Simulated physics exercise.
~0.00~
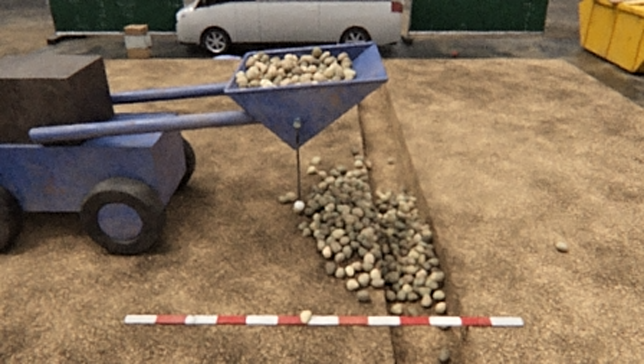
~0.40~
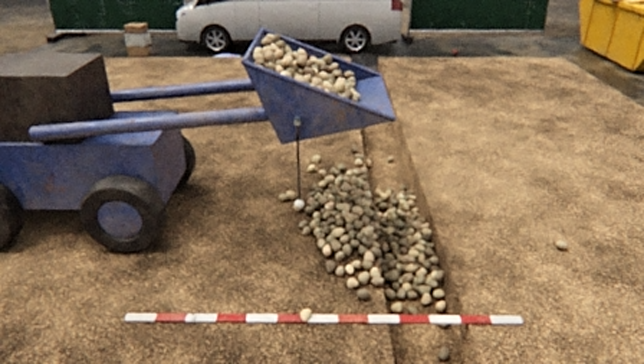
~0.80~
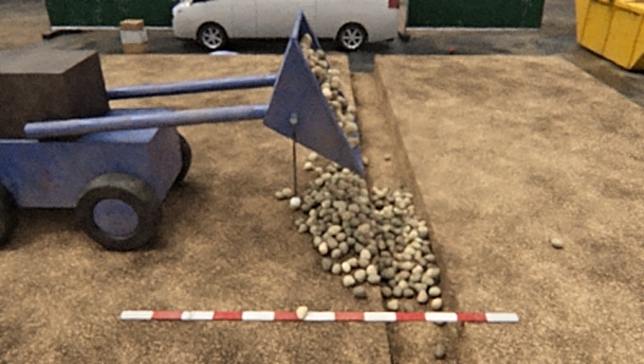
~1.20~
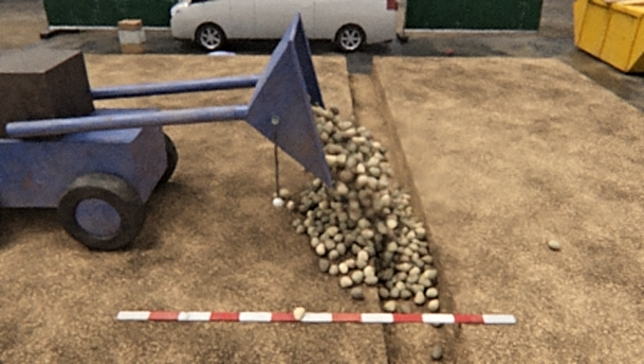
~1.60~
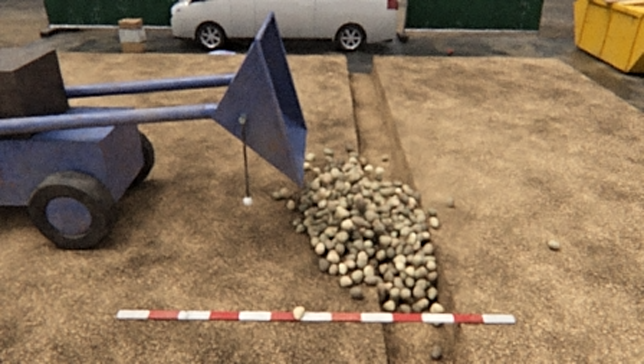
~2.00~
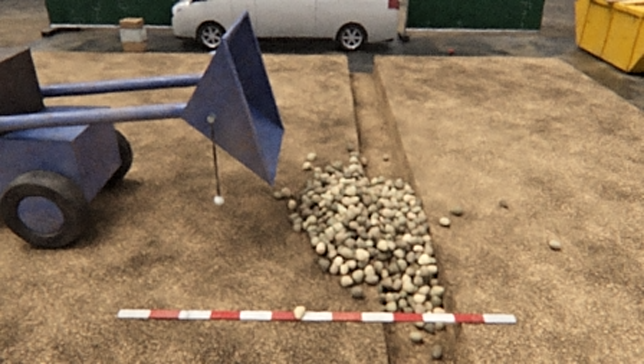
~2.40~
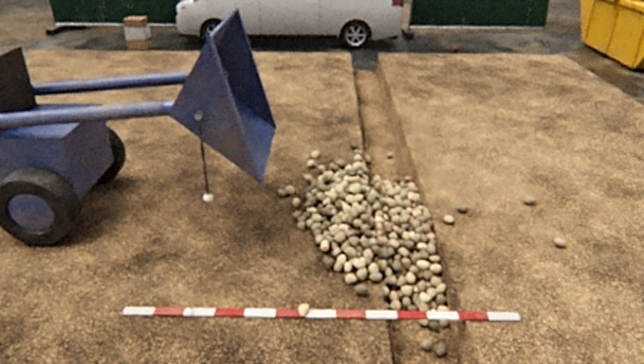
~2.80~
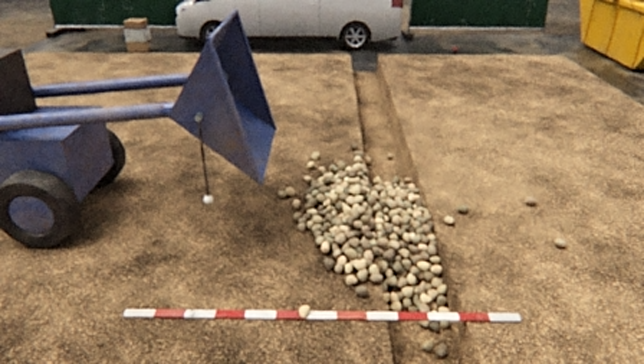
The clip opens on a blue loader holding a bucket of rounded stones above an older heap beside a narrow trench, with a red and white striped bar lying in front. The bucket tips forward gently, then steeply, and stones begin spilling onto the heap and into the trench. As the stones pour out, the loader backs away to the left with its bucket still tilted down. The last stones settle, a few rolling to the far side. The machine finally stands still, its bucket empty, beside a larger pale and grey mound that spreads into the trench.
